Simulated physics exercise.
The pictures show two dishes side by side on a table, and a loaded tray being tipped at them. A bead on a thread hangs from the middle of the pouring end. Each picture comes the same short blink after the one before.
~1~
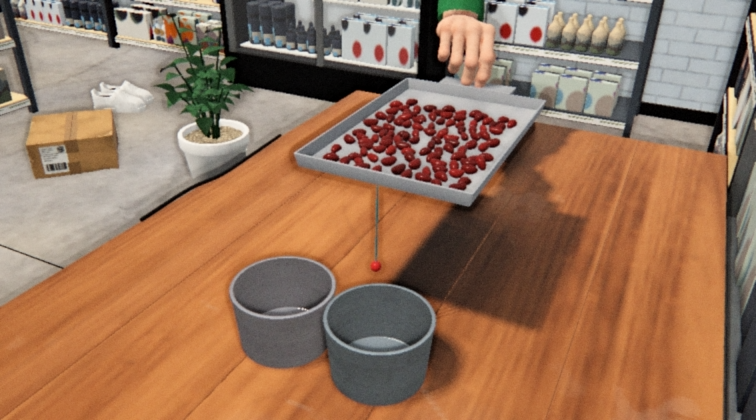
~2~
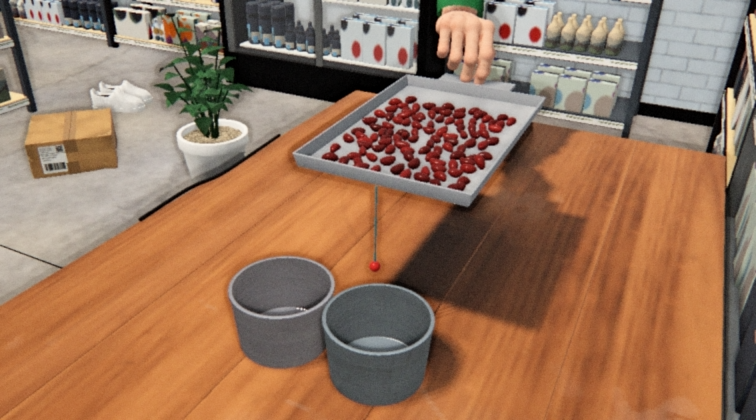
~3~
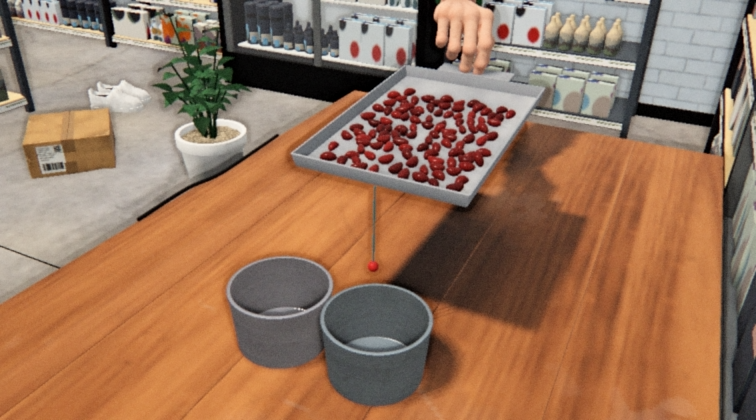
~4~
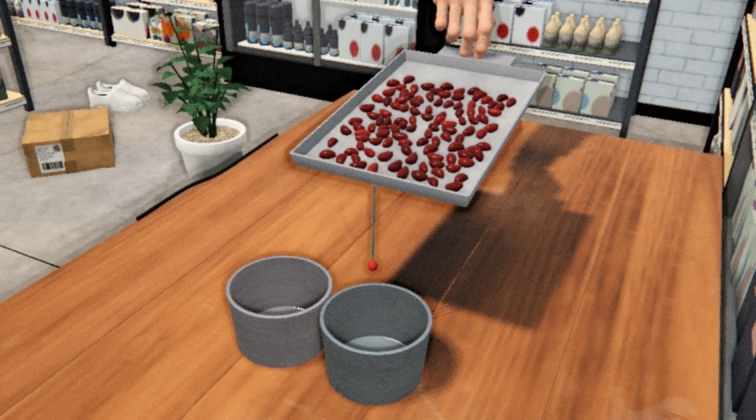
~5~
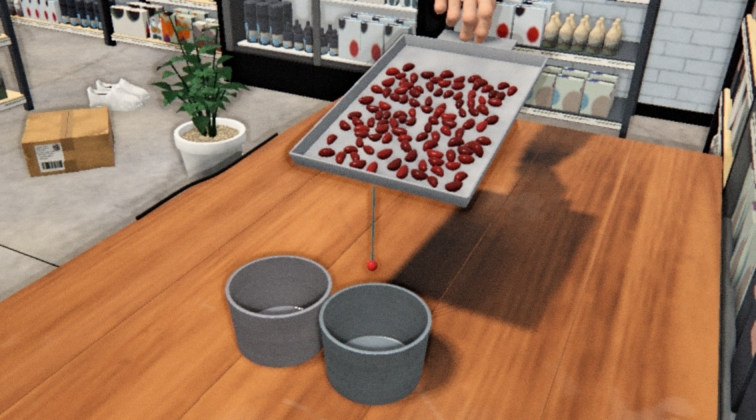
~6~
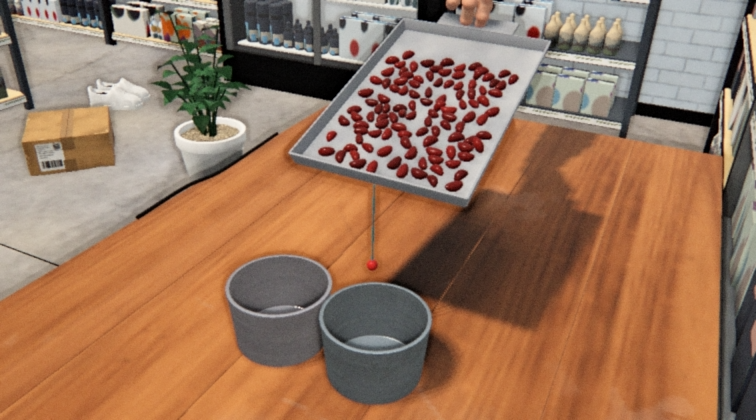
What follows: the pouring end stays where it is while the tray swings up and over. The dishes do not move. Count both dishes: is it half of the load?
The two hold more than half of the load.
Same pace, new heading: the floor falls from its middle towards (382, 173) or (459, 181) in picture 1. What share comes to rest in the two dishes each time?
First some 80, then 40 per cent.
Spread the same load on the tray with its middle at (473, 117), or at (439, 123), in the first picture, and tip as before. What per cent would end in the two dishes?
In turn 80 and 70 in a hundred.
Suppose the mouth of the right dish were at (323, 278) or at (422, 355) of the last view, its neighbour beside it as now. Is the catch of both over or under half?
At the first place less than half, at the second over half.
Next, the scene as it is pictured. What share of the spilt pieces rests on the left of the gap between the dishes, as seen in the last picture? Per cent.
About 20 per cent.
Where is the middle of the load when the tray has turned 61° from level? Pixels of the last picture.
Close to (395, 130).
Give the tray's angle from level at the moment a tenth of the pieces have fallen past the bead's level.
Roughly 105°.
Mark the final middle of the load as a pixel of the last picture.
At about (364, 362).
Just after the last frame, tray tipped steeply; every one on the tray.
A moment on, tray tipped right over; the larger part on the tray; just a few in the right dish; about a tenth in the air.
Further on, tray tipped past a quarter turn; roughly two thirds in the right dish; roughly a quarter in the left dish; about a tenth outside both.
When it is over, tray tipped past a quarter turn; roughly two thirds in the right dish; roughly a quarter in the left dish; about a tenth outside both.
